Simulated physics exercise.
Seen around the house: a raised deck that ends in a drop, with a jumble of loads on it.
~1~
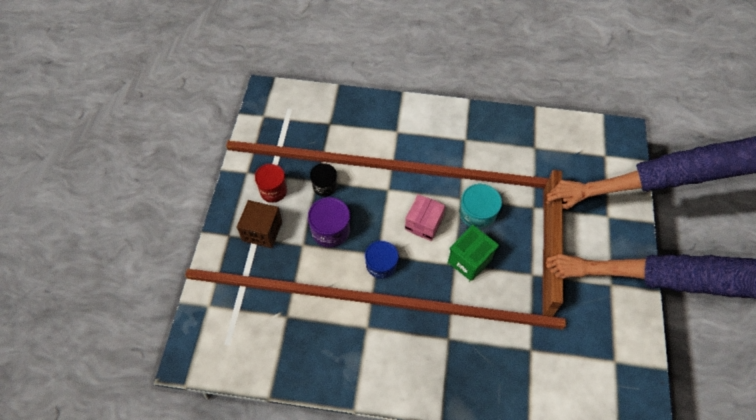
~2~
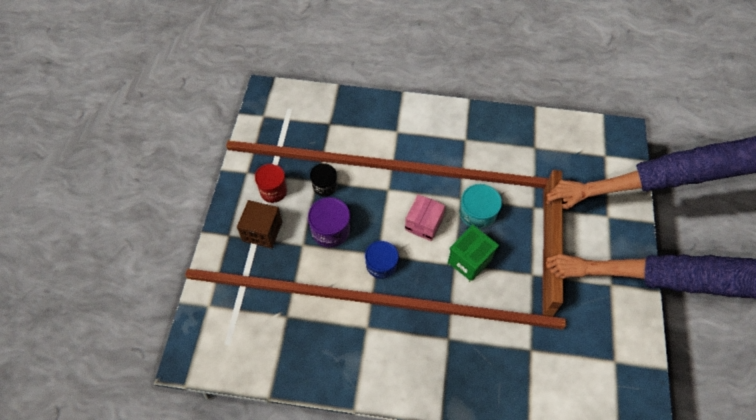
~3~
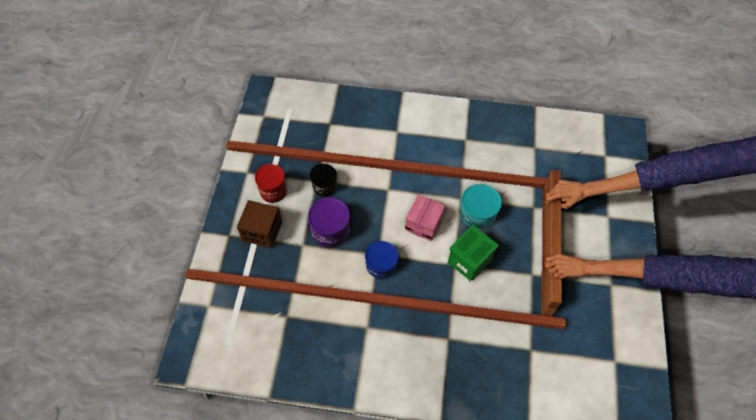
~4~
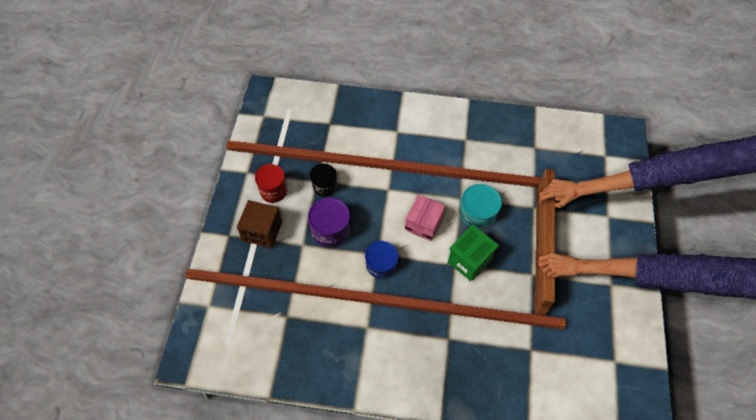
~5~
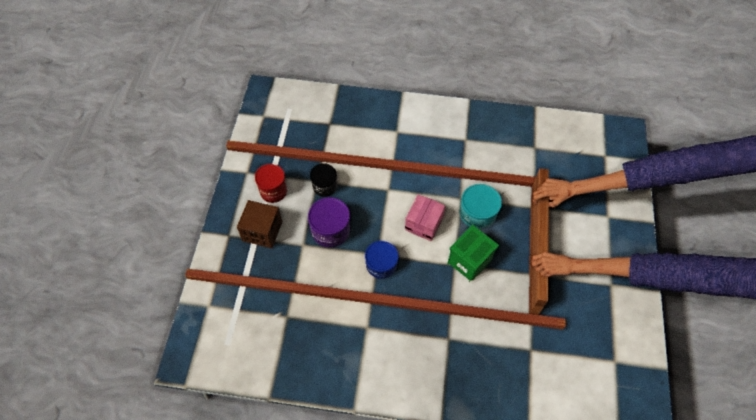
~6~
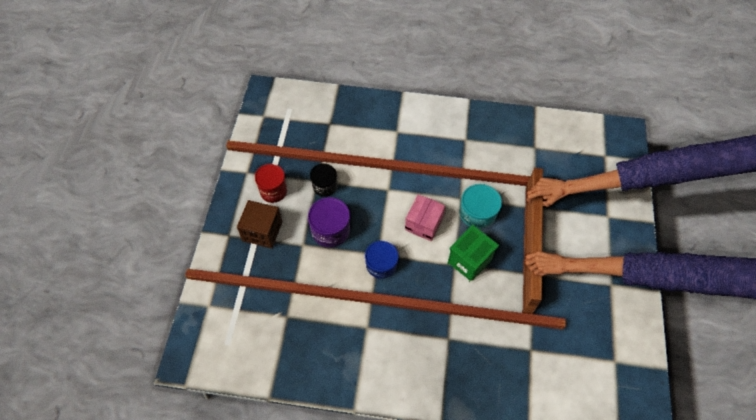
On a blue and white checkered tabletop, two hands slid a wooden plank slightly left between two rails, toward a jumble of colorful pails and boxes that stayed still.
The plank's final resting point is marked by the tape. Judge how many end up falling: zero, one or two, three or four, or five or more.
Watching this, the number dropping off is one to two.
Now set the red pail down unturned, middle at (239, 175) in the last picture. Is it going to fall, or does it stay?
In this case the red pail does not drop.
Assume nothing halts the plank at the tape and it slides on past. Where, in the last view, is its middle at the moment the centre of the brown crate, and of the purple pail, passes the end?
Near (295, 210), then near (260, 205).
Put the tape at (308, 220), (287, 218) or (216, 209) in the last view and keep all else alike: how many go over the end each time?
The three tries give 0, 1 and 8.
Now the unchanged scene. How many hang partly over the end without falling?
Count of overhanging things: 4.
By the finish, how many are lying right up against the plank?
Counting them up gives 3.
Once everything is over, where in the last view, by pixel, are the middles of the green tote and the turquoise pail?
I'd put one at around (236, 234) and the other at around (251, 172).
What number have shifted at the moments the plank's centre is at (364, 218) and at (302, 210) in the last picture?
I get 7 at the one place and 8 at the other.
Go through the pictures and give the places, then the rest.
Brown crate (260, 224); red pail (271, 184); black pail (324, 180); plank (552, 242); tape (262, 214), in the first frame.
Red pail (272, 184); pink box (425, 218), in the second frame.
Black pail (324, 180); blue pail (381, 260), in the third frame.
Brown crate (260, 224); plank (545, 241), in the fourth frame.
Red pail (272, 184); purple pail (330, 223), in the fifth frame.
Brown crate (260, 224); red pail (272, 184); black pail (324, 180); plank (533, 239); tape (262, 214), in the sixth frame.
Early on, none off yet; brown crate at rest near (260, 224); red pail at rest near (272, 184); black pail at rest near (324, 180).
Finally, the number that fall off is one or two; lost, brown crate.
